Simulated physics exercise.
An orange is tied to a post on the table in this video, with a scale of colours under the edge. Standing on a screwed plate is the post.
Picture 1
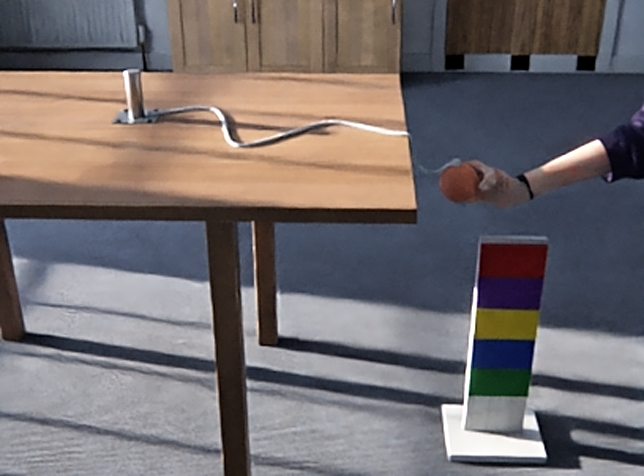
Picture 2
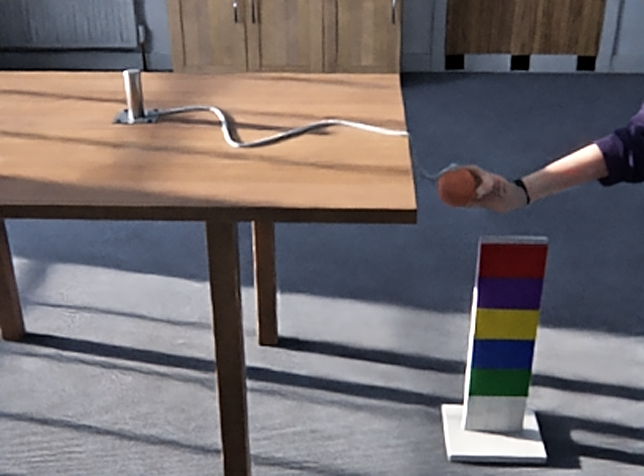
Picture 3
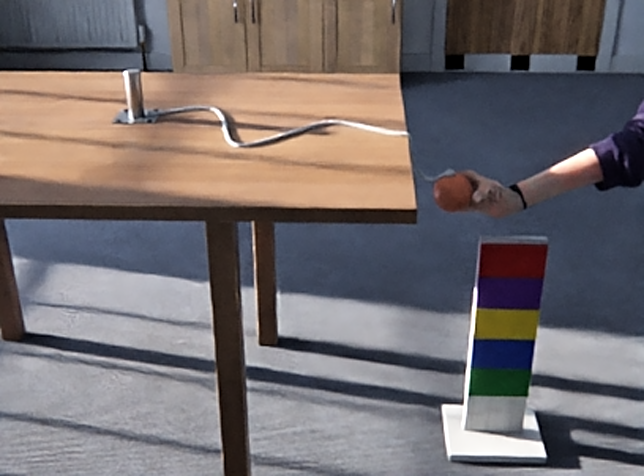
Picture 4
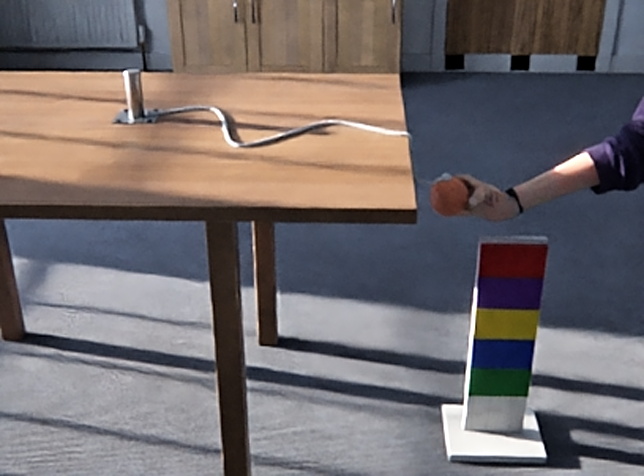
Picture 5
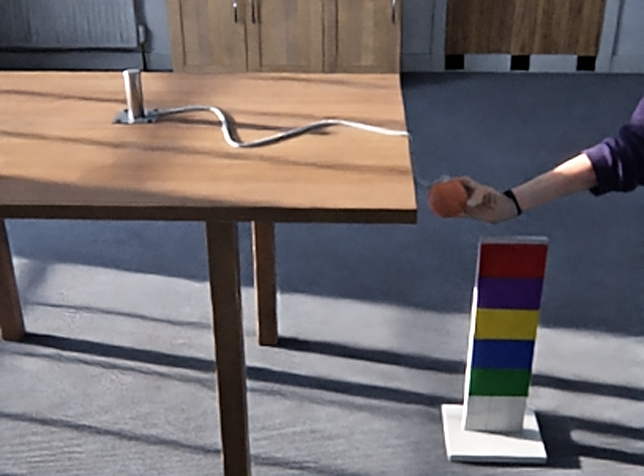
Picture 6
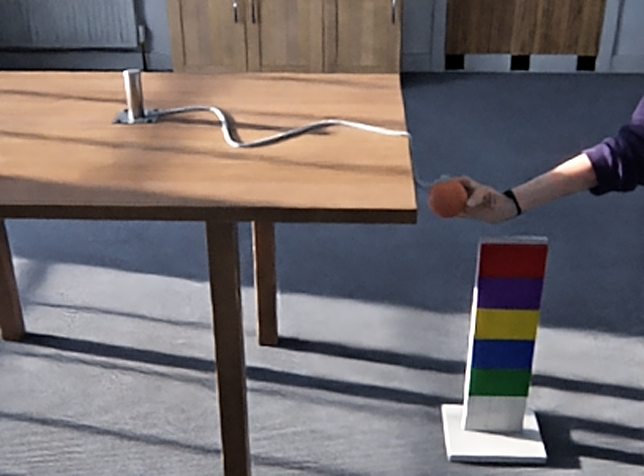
In a sunlit room with a grey floor and wooden cupboards behind, a fixed camera looks slightly down on a wooden table at the left. A pale cord winds from a metal post across the tabletop to an orange held by a hand past the right edge, above a standing scale of red, purple, yellow, blue, green and white. The hand shifts the orange slightly left and down, while the cord on the table stays almost still.
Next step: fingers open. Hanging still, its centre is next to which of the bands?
Its middle rests at the yellow band.
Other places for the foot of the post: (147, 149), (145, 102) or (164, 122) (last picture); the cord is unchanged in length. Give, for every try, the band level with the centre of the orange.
Blue; yellow; blue.
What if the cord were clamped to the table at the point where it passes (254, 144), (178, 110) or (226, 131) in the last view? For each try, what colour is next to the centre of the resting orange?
For the first place it's red, for the second yellow, and for the third purple.
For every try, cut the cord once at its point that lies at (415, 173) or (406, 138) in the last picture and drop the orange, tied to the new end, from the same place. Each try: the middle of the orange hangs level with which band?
Cut one gives purple; cut two gives red.
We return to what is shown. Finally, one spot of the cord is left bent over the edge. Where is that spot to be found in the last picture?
Roughly (308, 128).
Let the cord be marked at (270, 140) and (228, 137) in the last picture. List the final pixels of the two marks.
Roughly (357, 125) for the first and (298, 122) for the second.
Soon after, orange near (416, 299); level with purple.
After that, orange near (383, 302); level with yellow.
In the end, orange near (399, 307); level with yellow. Its middle rests at the yellow band.
